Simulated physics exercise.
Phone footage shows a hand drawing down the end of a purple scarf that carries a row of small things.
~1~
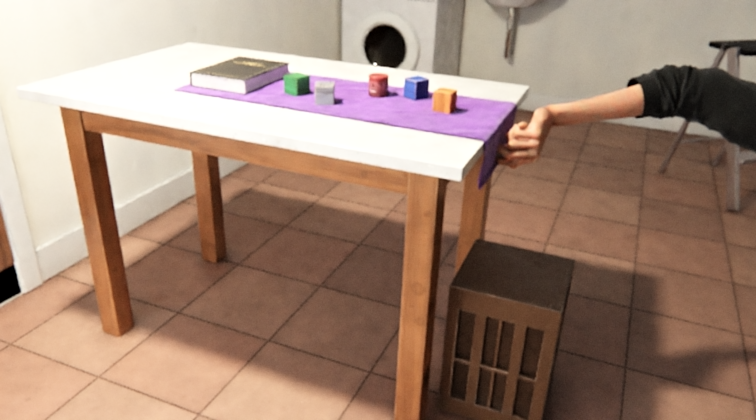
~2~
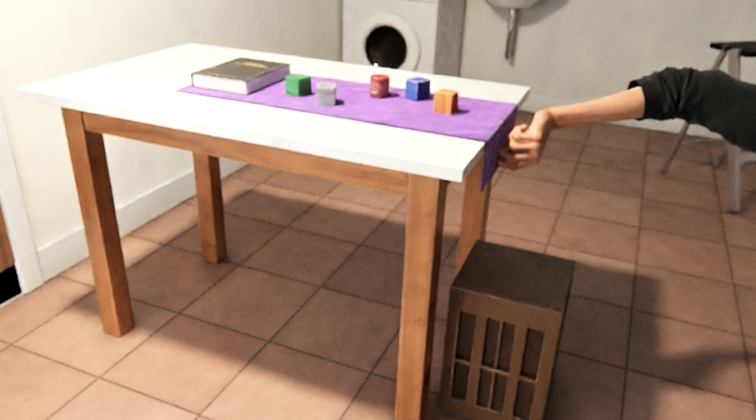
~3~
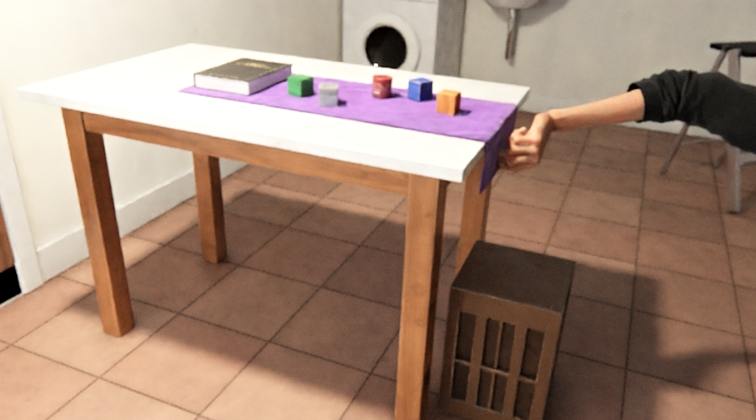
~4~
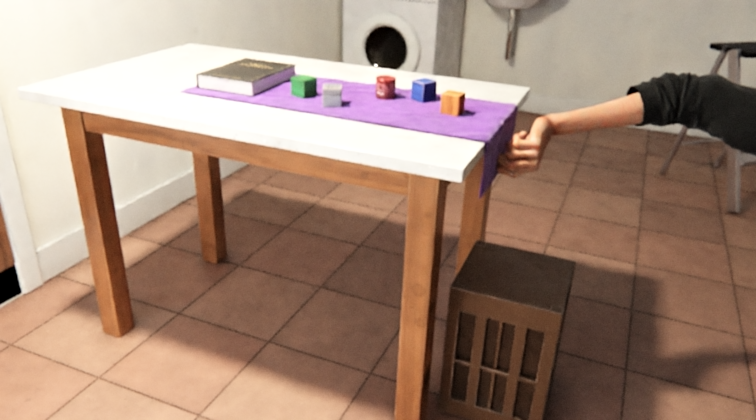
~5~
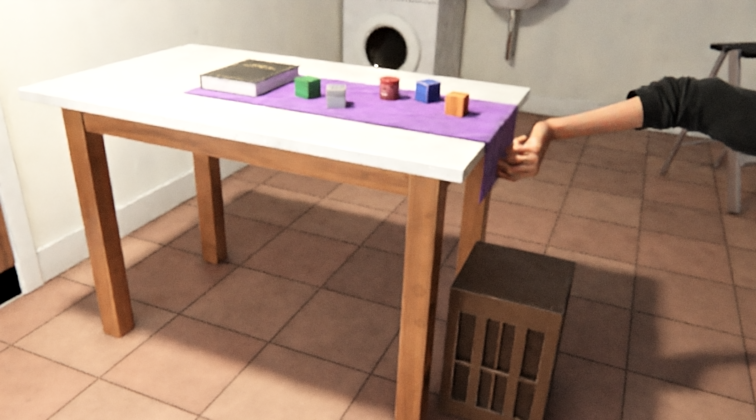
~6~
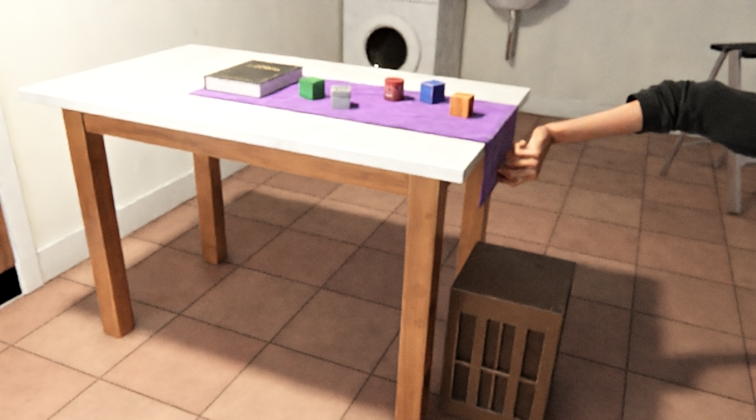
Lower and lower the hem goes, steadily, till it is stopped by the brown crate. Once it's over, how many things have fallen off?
The top is going to lose a pair of items.
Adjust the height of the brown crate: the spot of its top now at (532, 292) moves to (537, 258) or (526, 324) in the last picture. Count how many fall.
1 and 3.
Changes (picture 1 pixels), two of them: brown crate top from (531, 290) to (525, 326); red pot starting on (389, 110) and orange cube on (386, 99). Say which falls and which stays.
Outcome: Red pot is gone; orange cube is gone.
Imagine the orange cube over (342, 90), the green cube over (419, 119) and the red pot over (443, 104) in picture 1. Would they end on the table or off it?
Here's how it goes: The orange cube makes it through, the green cube ends up down, and the red pot ends up down.
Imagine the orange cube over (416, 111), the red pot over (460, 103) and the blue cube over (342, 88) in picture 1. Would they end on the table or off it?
The orange cube will end up off, the red pot will end up off, the blue cube will stay where it is.
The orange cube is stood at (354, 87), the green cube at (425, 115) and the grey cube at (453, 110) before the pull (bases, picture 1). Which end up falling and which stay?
Orange cube: Still on; green cube: Off; grey cube: Off.
A little later, hem near (493, 220); all still up.
Next, hem near (491, 251); orange cube gone.
Later still, hem on the crate; orange cube and blue cube gone.
When it is over, hem on the crate; orange cube and blue cube gone. The table loses two.
